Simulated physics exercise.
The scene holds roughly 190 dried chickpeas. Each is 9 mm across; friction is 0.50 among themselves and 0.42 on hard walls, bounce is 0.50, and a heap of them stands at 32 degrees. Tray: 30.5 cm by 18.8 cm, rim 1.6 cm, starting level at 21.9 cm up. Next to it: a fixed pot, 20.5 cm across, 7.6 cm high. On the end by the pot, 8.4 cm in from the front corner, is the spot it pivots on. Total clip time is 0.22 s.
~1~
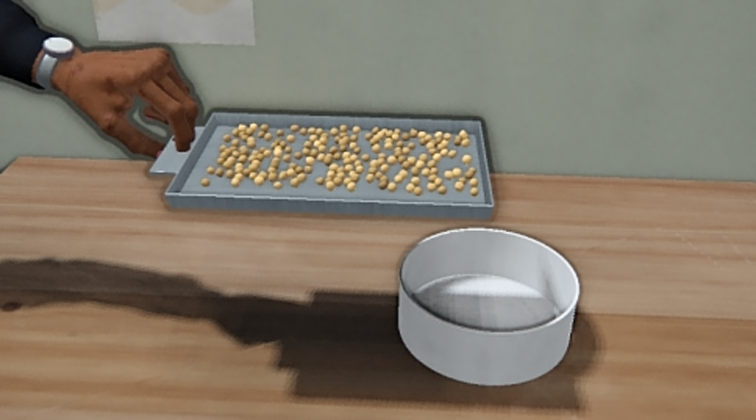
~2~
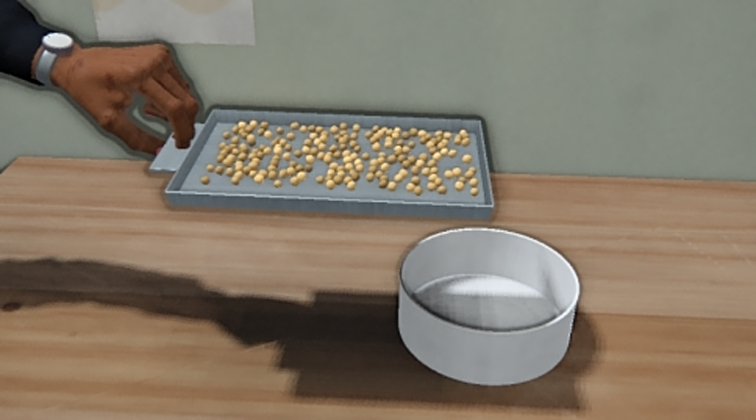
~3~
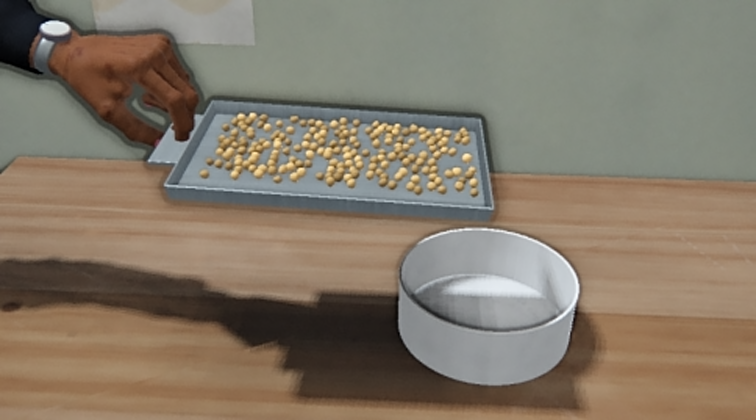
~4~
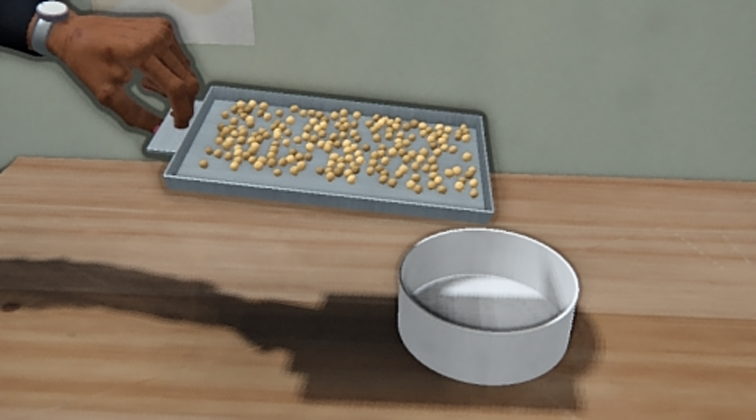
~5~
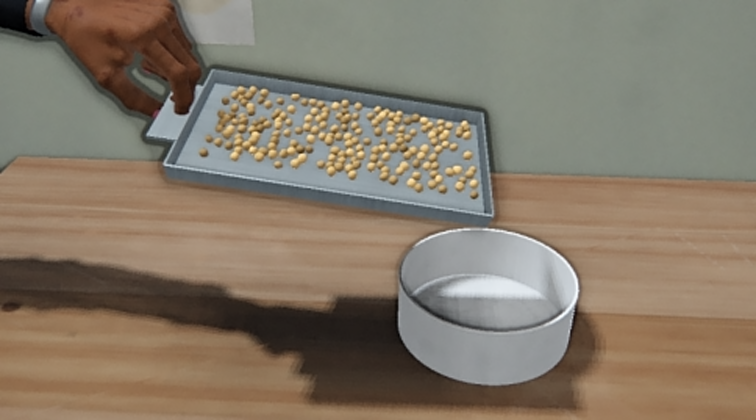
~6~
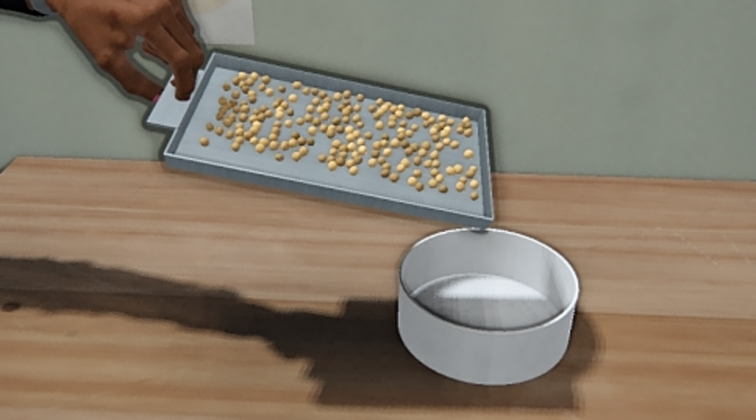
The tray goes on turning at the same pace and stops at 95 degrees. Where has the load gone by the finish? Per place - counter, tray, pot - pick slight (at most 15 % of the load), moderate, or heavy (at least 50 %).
Counter - heavy; left on the tray - slight; pot - moderate.
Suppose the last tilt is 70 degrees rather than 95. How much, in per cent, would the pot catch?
Near 5 %, then.
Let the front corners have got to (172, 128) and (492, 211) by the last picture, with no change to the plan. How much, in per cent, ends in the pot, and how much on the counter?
Per cent by place - pot 65, counter 35.
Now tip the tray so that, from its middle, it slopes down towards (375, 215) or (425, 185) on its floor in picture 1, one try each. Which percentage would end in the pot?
30 and 60 %.
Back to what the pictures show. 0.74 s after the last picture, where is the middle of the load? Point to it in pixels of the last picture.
(465, 210) or thereabouts.
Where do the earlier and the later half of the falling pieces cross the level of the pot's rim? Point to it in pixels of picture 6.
Roughly (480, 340) to start, and after that (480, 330).
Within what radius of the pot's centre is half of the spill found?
Distance: Around 18 cm.
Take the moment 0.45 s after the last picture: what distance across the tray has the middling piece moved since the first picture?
It has moved some 12 cm from its start.
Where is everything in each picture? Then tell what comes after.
Tray tilt 0 degrees, front corners at (169, 192) and (490, 204); middle of the pieces at (338, 157); pot at (488, 276), in the first picture.
Tray tilt 1 degrees, front corners at (169, 190) and (490, 205); middle of the pieces at (338, 156), in the second picture.
Tray tilt 3 degrees, front corners at (169, 184) and (490, 207); middle of the pieces at (338, 151), in the third picture.
Tray tilt 6 degrees, front corners at (168, 174) and (490, 210), lowest corner right front; middle of the pieces at (338, 145), in the fourth picture.
Tray tilt 10 degrees, front corners at (168, 163) and (490, 214), lowest corner right front; middle of the pieces at (339, 137), in the fifth picture.
Tray tilt 14 degrees, front corners at (169, 153) and (490, 217), lowest corner right front; middle of the pieces at (341, 130); pot at (488, 275), in the sixth picture.
Then, 0.45 s after the last picture, tilt 53 degrees; the tray holds 100 %, the pot 0 %.
Then, 0.74 s after the last picture, tilt 79 degrees; the tray holds 70 %, the pot 0 %.
Then, 1.14 s after the last picture, tilt 95 degrees; the tray holds 15 %, the pot 10 %.
In the end, counter 60 %, tray 0 %, pot 40 %.
